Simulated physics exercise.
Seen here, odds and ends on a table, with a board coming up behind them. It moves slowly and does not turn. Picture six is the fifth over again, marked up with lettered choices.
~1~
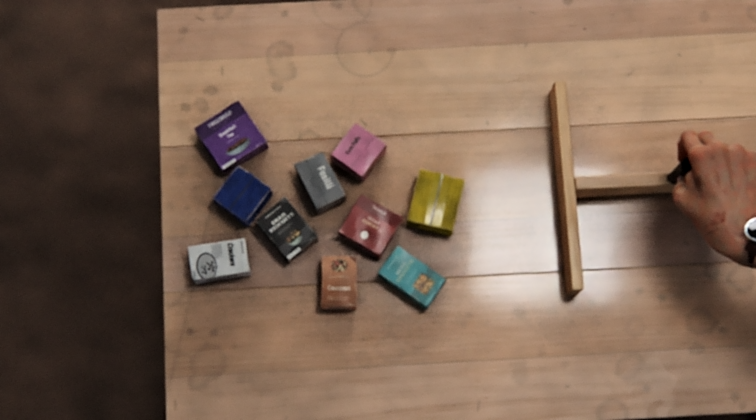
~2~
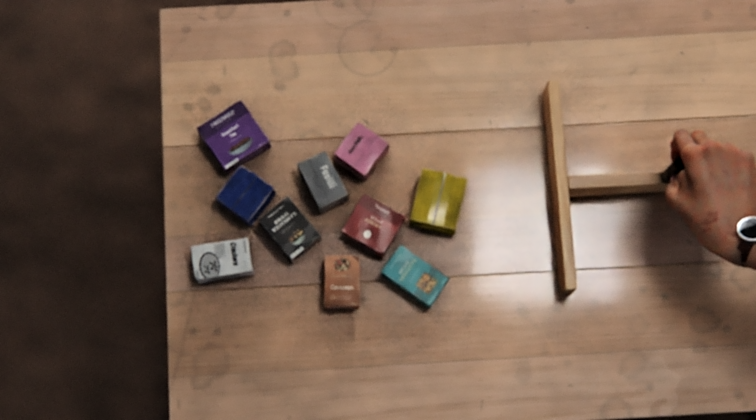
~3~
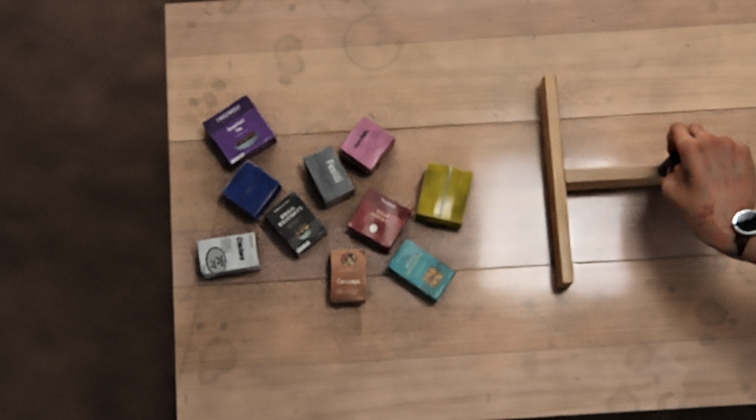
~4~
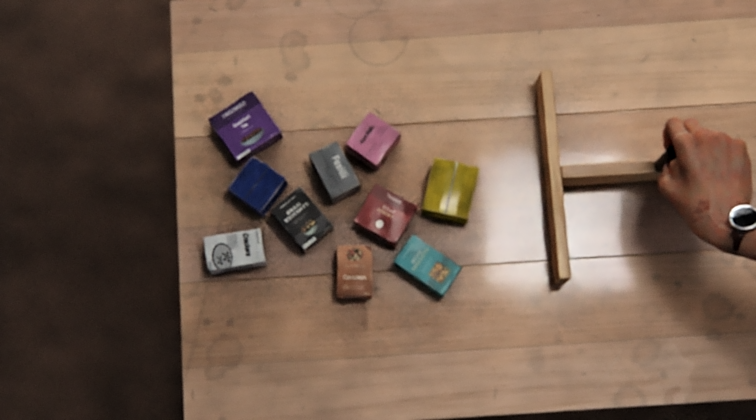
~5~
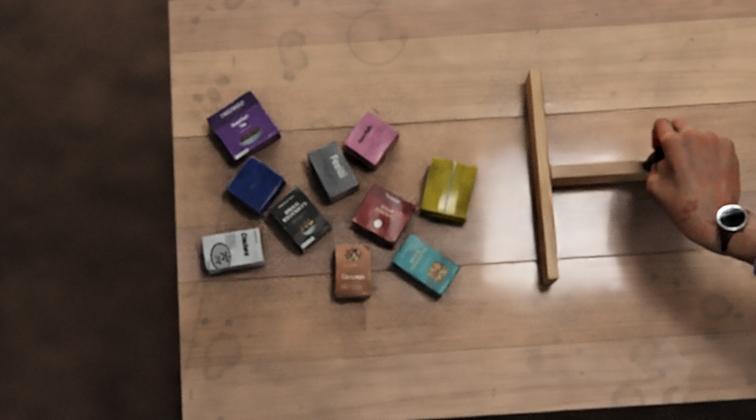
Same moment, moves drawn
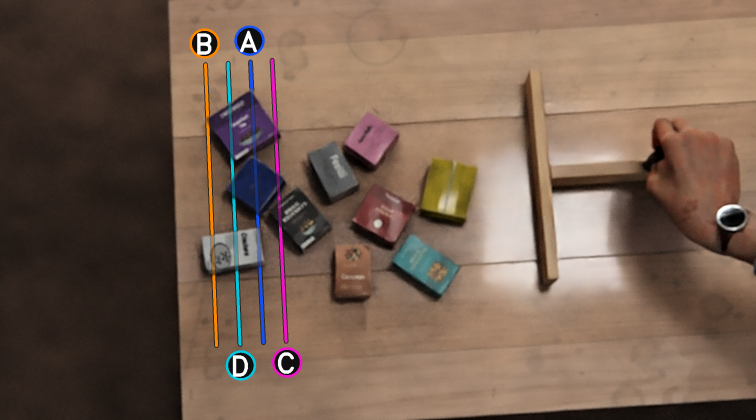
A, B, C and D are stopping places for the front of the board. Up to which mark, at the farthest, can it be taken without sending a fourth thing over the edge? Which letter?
At A, and not beyond.
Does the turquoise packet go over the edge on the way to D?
No.
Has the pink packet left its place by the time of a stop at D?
Yes.
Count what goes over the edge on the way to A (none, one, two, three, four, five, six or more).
By then, three.
On the marked copy, A at (257, 199); B at (211, 202); C at (279, 198); D at (234, 201).
Following A. Soon after the start, board (440, 179); grey box (320, 170); turquoise packet (406, 265).
Later, board (336, 186); white box (173, 265); black box (219, 243).
In the end, board (258, 190); white box over the edge; black box over the edge; three fallen.
As for the rest, B drops seven; C is within the limit but short; D drops five.
